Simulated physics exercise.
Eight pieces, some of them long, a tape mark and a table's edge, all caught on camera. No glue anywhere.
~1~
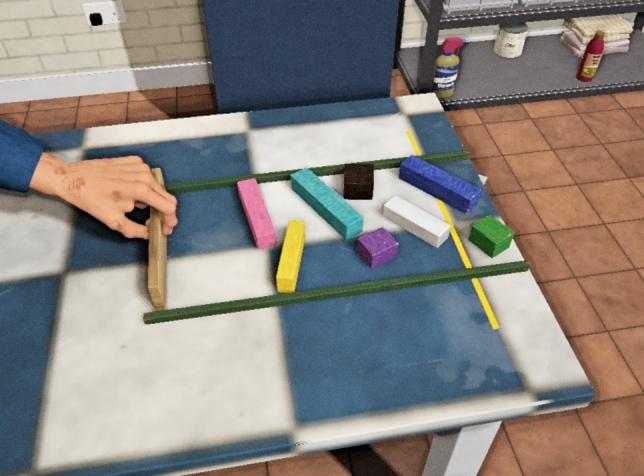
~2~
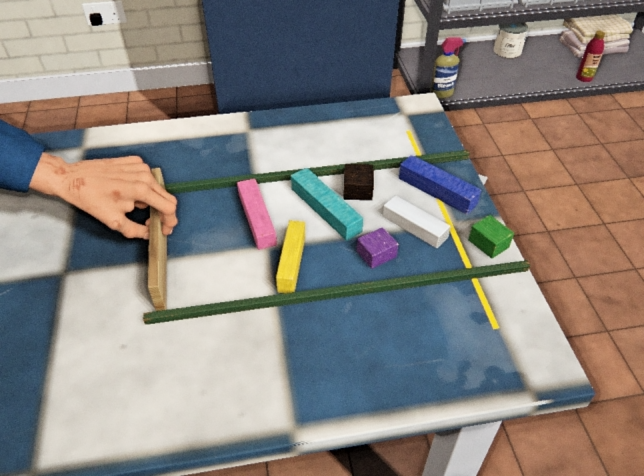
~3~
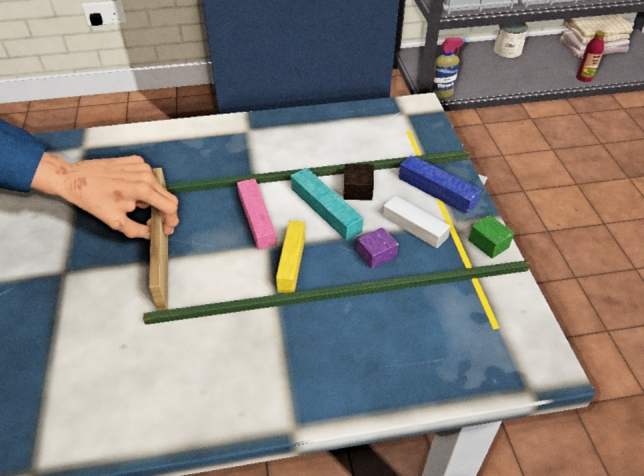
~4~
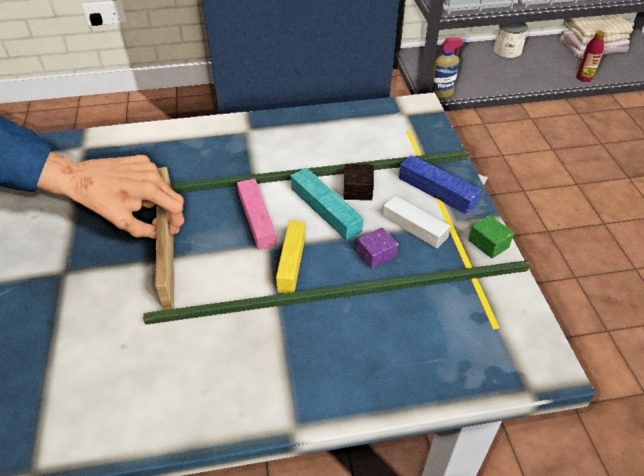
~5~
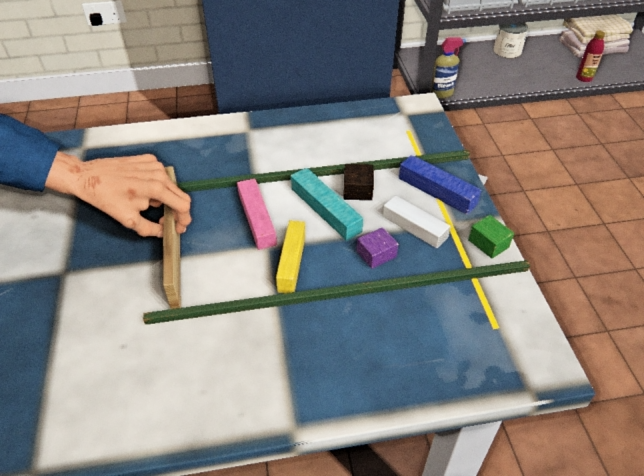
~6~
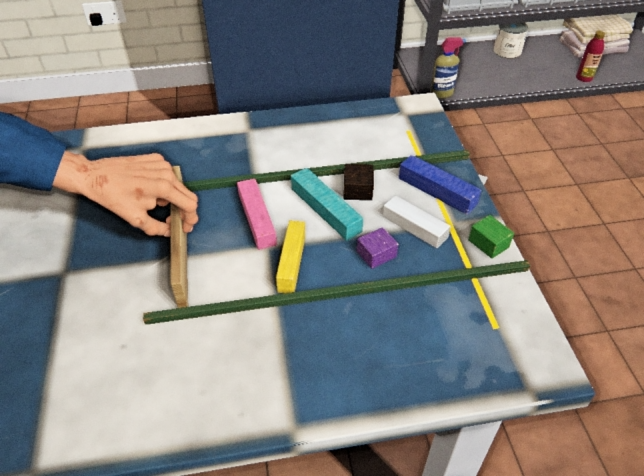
Hand sliding an upright wooden board slightly right between two green rails on a checkered table, toward eight motionless coloured blocks.
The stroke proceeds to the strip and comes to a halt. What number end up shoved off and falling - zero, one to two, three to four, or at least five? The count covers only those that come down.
The count that comes down will most likely be three, maybe four.
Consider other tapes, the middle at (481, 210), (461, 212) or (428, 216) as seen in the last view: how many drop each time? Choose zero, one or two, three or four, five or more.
Taken in the order given: 5 or more, at least five, either one or two.
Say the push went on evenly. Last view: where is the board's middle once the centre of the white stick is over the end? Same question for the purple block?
First one: Around (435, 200). Other one: Around (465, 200).
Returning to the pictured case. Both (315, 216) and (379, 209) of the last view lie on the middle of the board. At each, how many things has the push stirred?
One spot: 4. Other spot: 7.
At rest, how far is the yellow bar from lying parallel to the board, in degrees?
About 20°.
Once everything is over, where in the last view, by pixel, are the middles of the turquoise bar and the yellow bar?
Positions - first (473, 183), then (478, 234).
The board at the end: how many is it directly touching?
It touches 2.
A little later, none off yet; green block at rest near (491, 236); blue bar at rest near (439, 184); white stick at rest near (416, 221).
When it is over, the number that fall off is three or four; down, black block, white stick, blue bar and green block.
